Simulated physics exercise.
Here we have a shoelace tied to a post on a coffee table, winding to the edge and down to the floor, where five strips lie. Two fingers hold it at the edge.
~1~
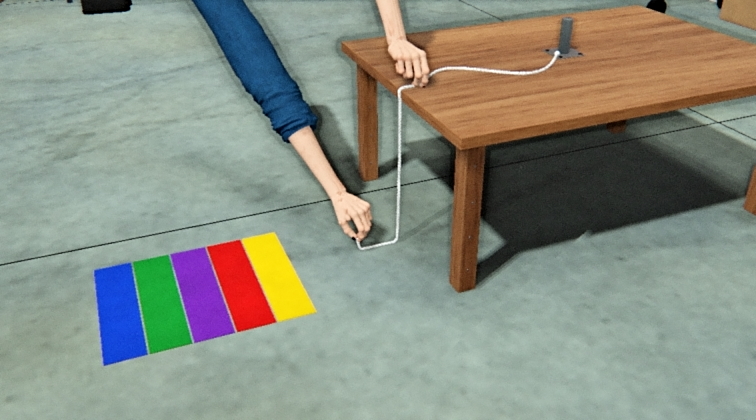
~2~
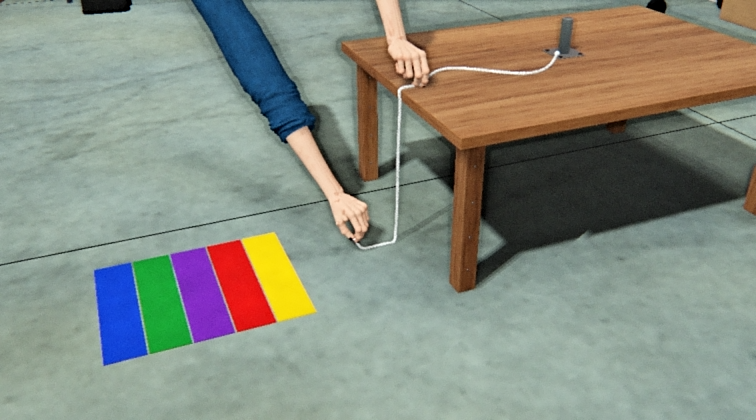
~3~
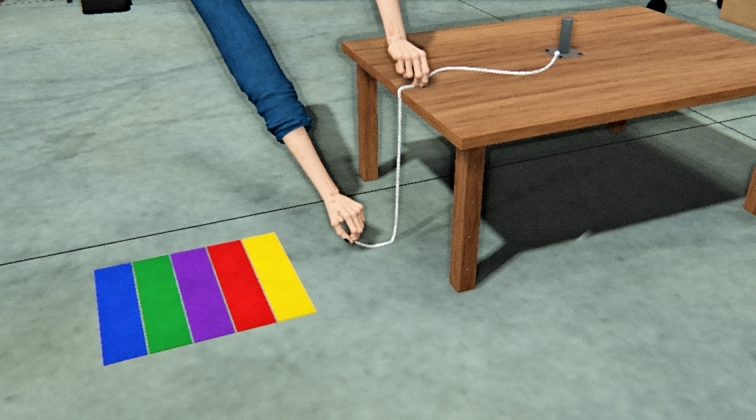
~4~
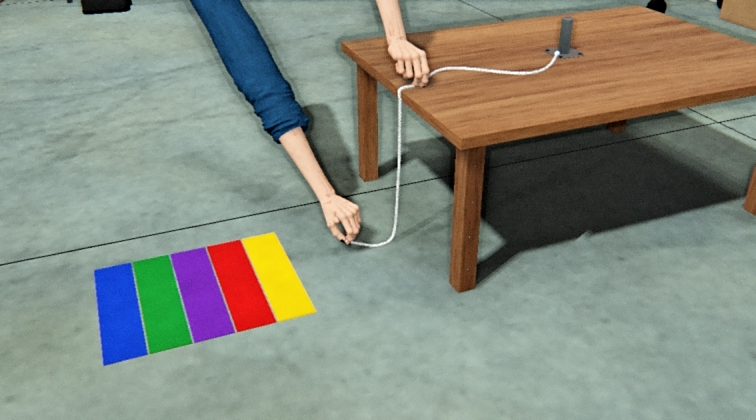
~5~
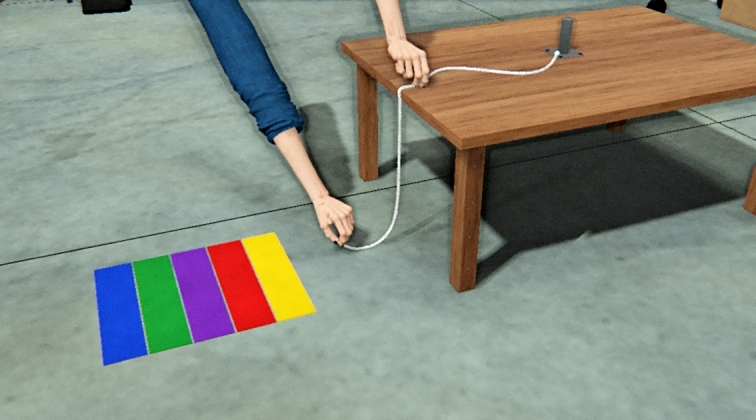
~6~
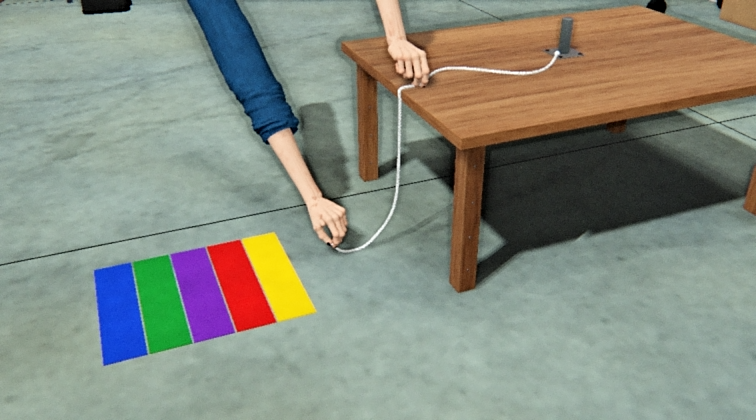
The clip opens on a white shoelace running from a post across a wooden coffee table, pinched at the edge by one hand, its lower end held near the floor by another. The lower hand then draws the end slightly left, toward five coloured strips, and the hanging lace changes from a sharp bend to a smooth curve.
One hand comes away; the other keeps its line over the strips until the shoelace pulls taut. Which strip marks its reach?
Over purple.
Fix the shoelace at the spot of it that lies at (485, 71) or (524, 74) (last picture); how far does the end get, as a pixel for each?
About (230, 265) and (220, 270).
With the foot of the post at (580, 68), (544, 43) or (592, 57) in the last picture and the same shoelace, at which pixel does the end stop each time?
About (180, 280), (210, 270) and (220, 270).
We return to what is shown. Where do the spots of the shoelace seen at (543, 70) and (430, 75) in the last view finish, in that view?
Near (514, 63) and (407, 85).
Soon after, end near (269, 258); over yellow.
After that, end near (224, 268); over red.
At the stop, end near (198, 274); over purple. The end stops over the purple strip.
